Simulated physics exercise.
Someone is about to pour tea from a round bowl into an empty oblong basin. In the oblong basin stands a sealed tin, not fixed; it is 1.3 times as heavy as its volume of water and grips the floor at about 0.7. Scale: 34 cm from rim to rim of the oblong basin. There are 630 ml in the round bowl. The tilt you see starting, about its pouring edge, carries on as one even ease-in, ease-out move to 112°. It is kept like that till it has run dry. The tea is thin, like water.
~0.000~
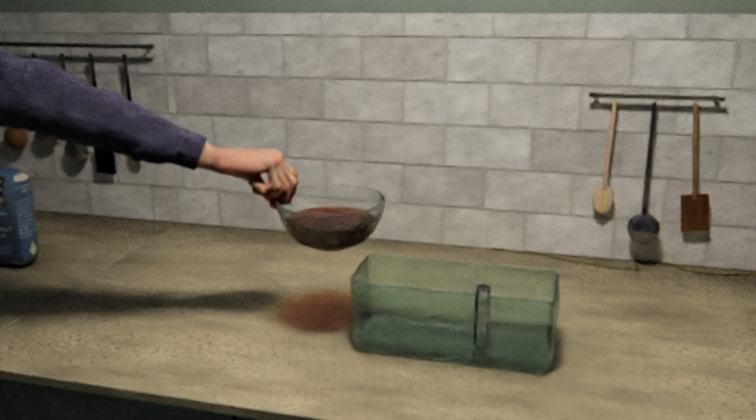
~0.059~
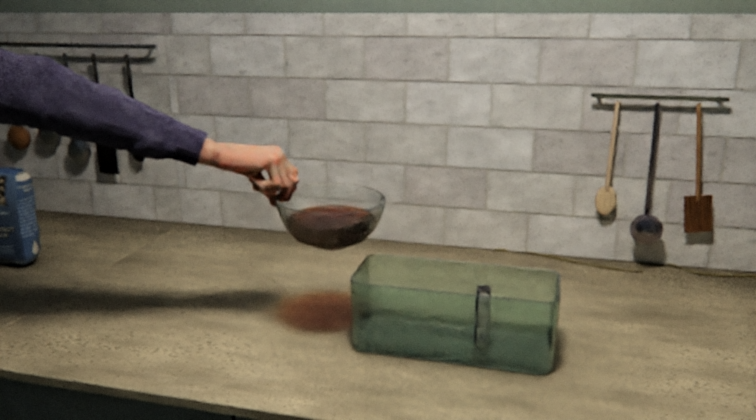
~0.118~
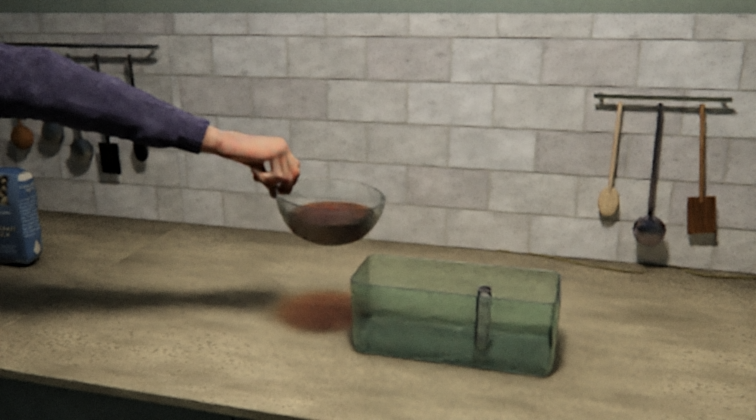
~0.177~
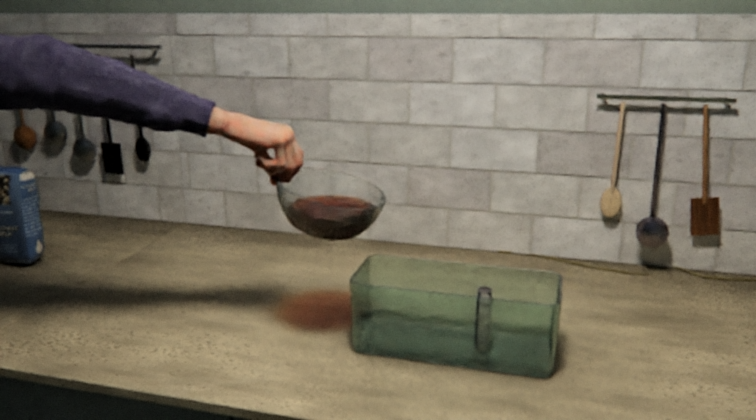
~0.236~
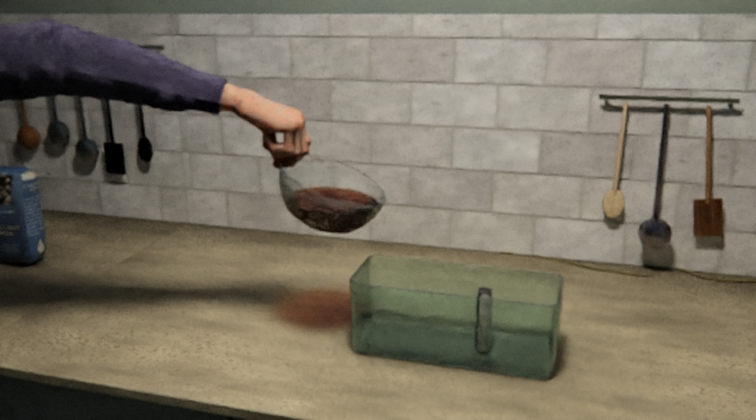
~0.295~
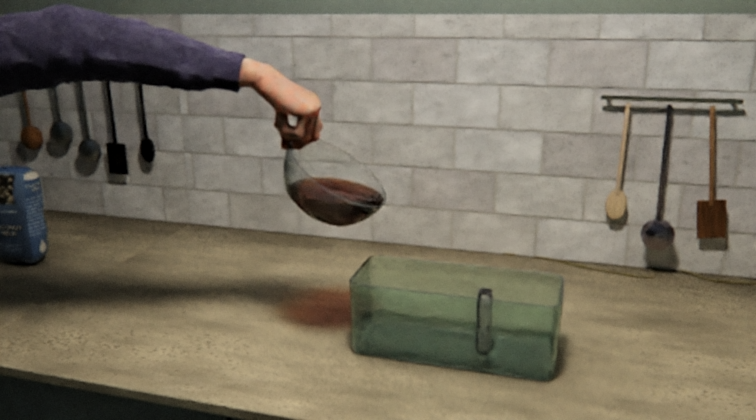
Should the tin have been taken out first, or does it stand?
It topples.
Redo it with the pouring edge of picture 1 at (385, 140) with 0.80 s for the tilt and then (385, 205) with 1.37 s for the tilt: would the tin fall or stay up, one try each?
First it falls; then it remains upright.
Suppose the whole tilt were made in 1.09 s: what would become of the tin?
The tin remains upright.
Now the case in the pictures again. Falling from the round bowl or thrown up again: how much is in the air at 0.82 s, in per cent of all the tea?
Near 2 in a hundred.
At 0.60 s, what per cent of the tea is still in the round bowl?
Some 22 per cent.
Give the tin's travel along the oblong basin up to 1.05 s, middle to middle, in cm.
About 1 cm.
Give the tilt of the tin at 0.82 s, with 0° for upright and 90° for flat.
Near 5° from upright.
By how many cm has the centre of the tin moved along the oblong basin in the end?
Some 6.0 cm.
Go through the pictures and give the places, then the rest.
In the first frame, it leans 0°; its right rim is at (383, 204); the tea meets the walls at (289, 215) and (377, 222); the oblong basin's rim runs from (359, 268) to (558, 287); the tin's top is at (483, 290).
In the second frame, it leans 2°; its right rim is at (383, 204); the tea meets the walls at (290, 214) and (377, 221).
In the third frame, it leans 6°; its right rim is at (383, 204); the tea meets the walls at (290, 210) and (377, 217).
In the fourth frame, it leans 13°; its right rim is at (383, 204); the tea meets the walls at (290, 203) and (378, 212).
In the fifth frame, it leans 22°; its right rim is at (383, 204); the tea meets the walls at (291, 192) and (379, 206).
In the sixth frame, it leans 34°; its right rim is at (383, 205); the tea meets the walls at (294, 181) and (383, 200).
By 0.60 s the tilt is 95° and 23 per cent is still to pour; the tin stands where it began.
By 0.82 s the tilt is 112° and 0 per cent is still to pour; the tin stands 1 cm from where it began.
By 1.05 s the tilt is 112° and 0 per cent is still to pour; the tin leans 22°.
By 1.30 s the tilt is 112° and 0 per cent is still to pour; the tin lies on its side.
At rest the tin lies on its side.
